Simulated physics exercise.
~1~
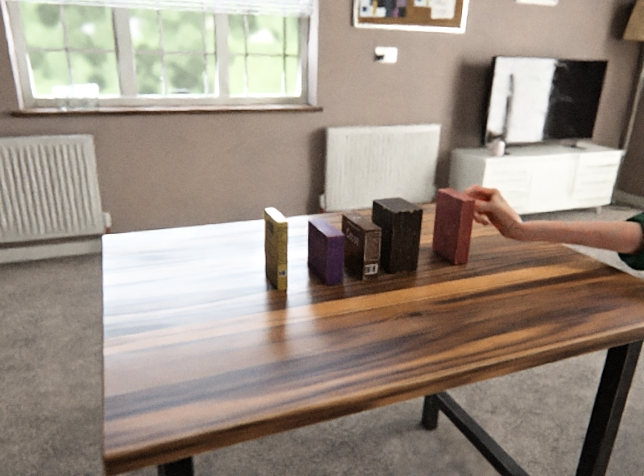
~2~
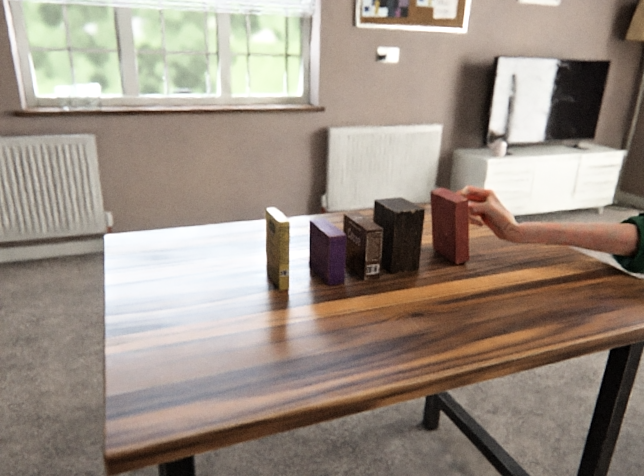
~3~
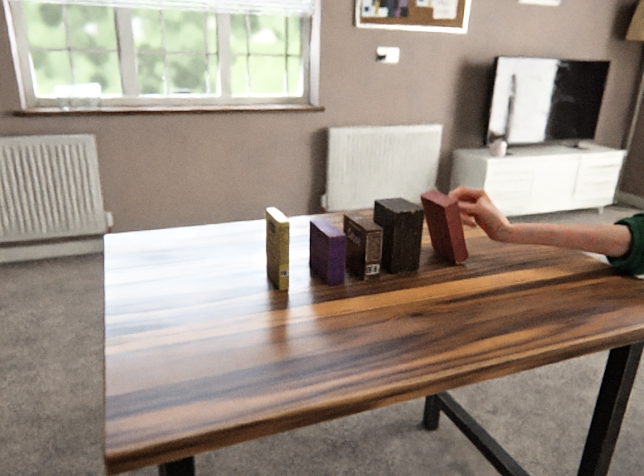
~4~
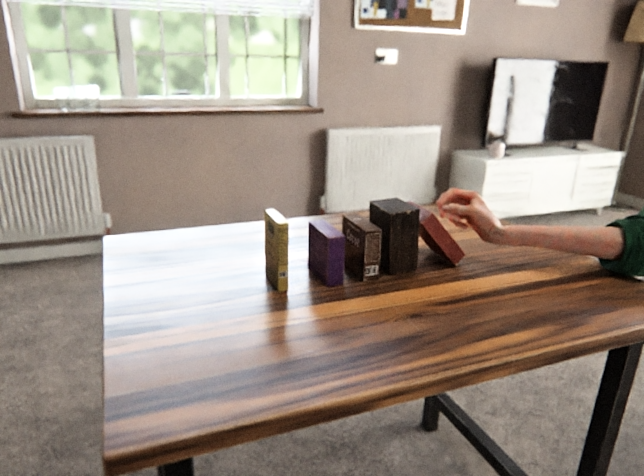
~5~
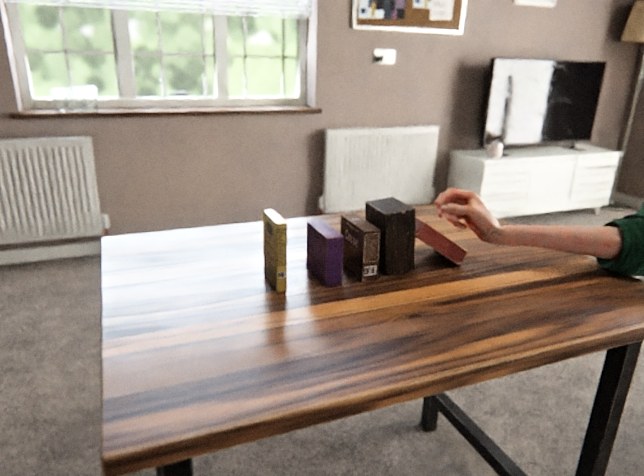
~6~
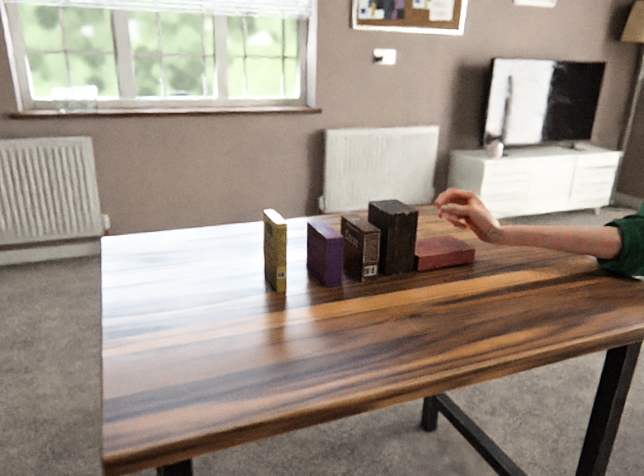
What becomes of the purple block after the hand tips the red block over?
The purple block stays upright in its place. The red block comes down beside the black block, which remains standing, and nothing reaches the purple one.
